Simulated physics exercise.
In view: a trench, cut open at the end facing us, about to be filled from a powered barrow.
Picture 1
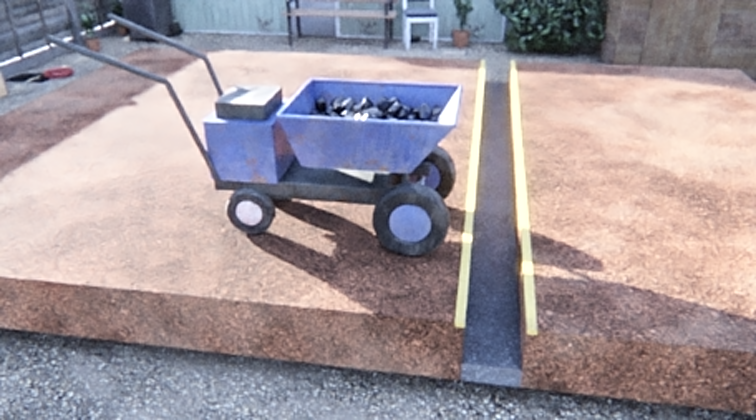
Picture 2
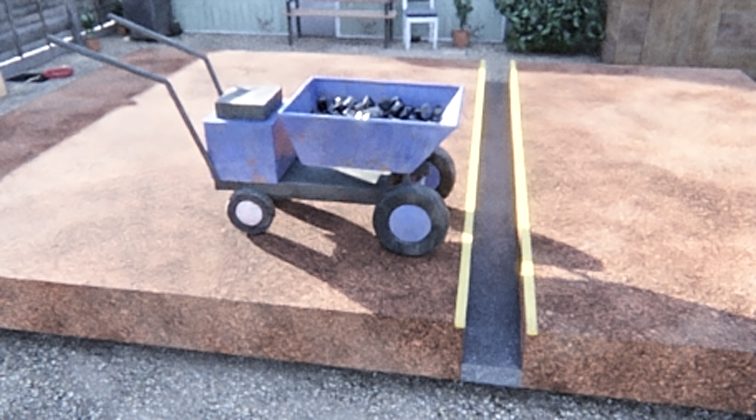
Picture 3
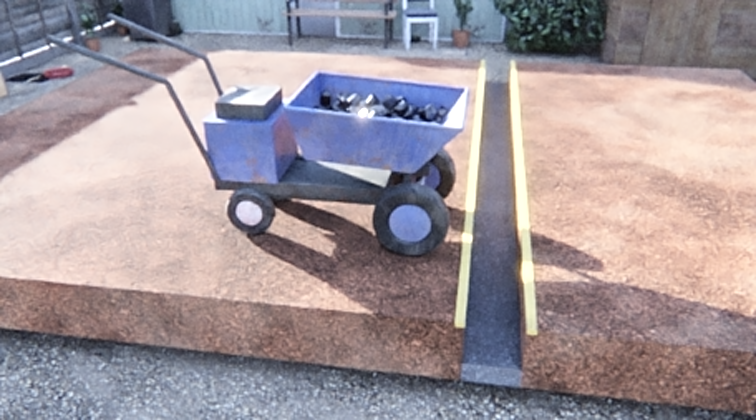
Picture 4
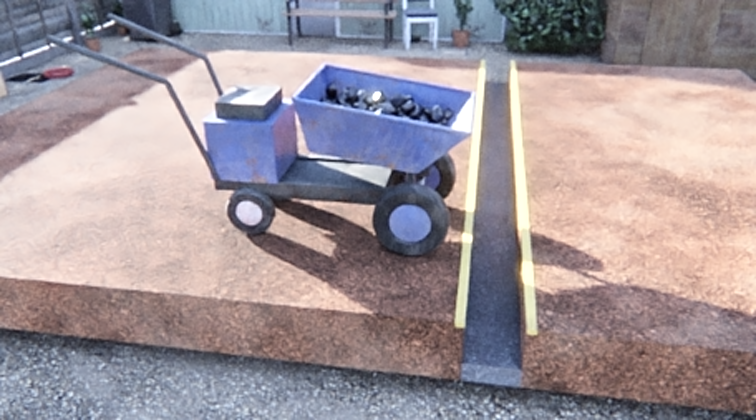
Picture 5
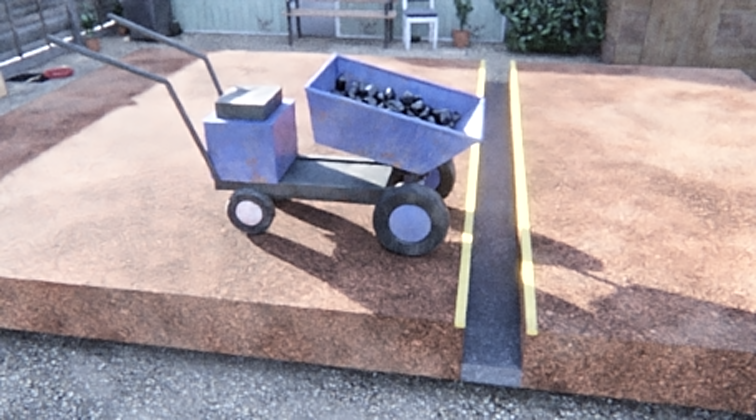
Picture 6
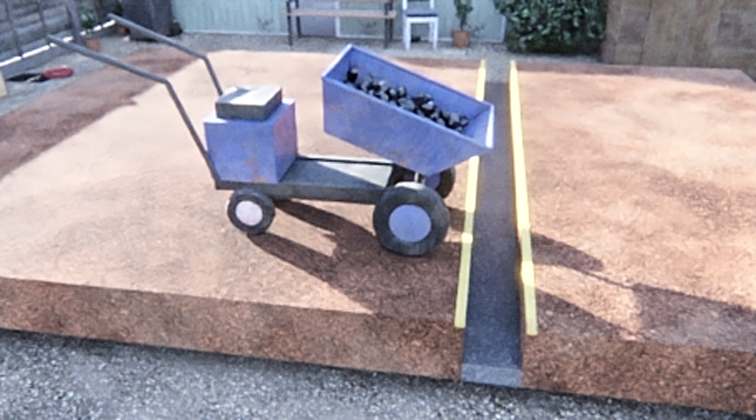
In a sunny yard, a blue skip of black coal on a parked barrow tilts gradually rightward beside a yellow-edged trench.
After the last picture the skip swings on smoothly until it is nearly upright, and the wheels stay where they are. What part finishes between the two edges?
The trench takes under half.
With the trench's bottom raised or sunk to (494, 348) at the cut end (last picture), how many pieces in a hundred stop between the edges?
Some 10 per cent.
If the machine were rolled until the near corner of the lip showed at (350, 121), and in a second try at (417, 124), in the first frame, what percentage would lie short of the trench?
Roughly 40 per cent, and 0 per cent.
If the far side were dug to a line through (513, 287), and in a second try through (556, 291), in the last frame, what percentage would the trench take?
In turn 0 and 60 in a hundred.
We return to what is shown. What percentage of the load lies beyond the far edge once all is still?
It comes to 75 per cent or so.
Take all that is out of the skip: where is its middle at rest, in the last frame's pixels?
Close to (558, 231).
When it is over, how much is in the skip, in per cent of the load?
Near 20 %.
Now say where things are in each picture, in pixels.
The first picture shows lip of the skip (454, 126), level; top of the load (358, 112), lumps of coal; first edge of the trench (464, 282); far edge (530, 288), the trench under half as wide as the skip, and about as deep as wide.
The second picture shows lip of the skip (456, 127), tipped barely; top of the load (359, 111).
The third picture shows lip of the skip (462, 130), tipped barely; top of the load (363, 108).
The fourth picture shows lip of the skip (470, 134), tipped a little; top of the load (358, 107).
The fifth picture shows lip of the skip (480, 141), tipped a little; top of the load (368, 102).
The sixth picture shows lip of the skip (491, 150), tipped clearly; top of the load (360, 99); first edge of the trench (464, 282); far edge (530, 288).
Just after the last frame, skip tipped steeply; every one in the skip.
A moment on, skip tipped right over; the larger part in the skip; about a tenth beyond it; just a few falling.
Further on, skip tipped right over; roughly a quarter in the skip; just a few in or heaped over the trench; the larger part beyond it.
When it is over, skip tipped right over; roughly a quarter in the skip; about a tenth in or heaped over the trench; the larger part beyond it.
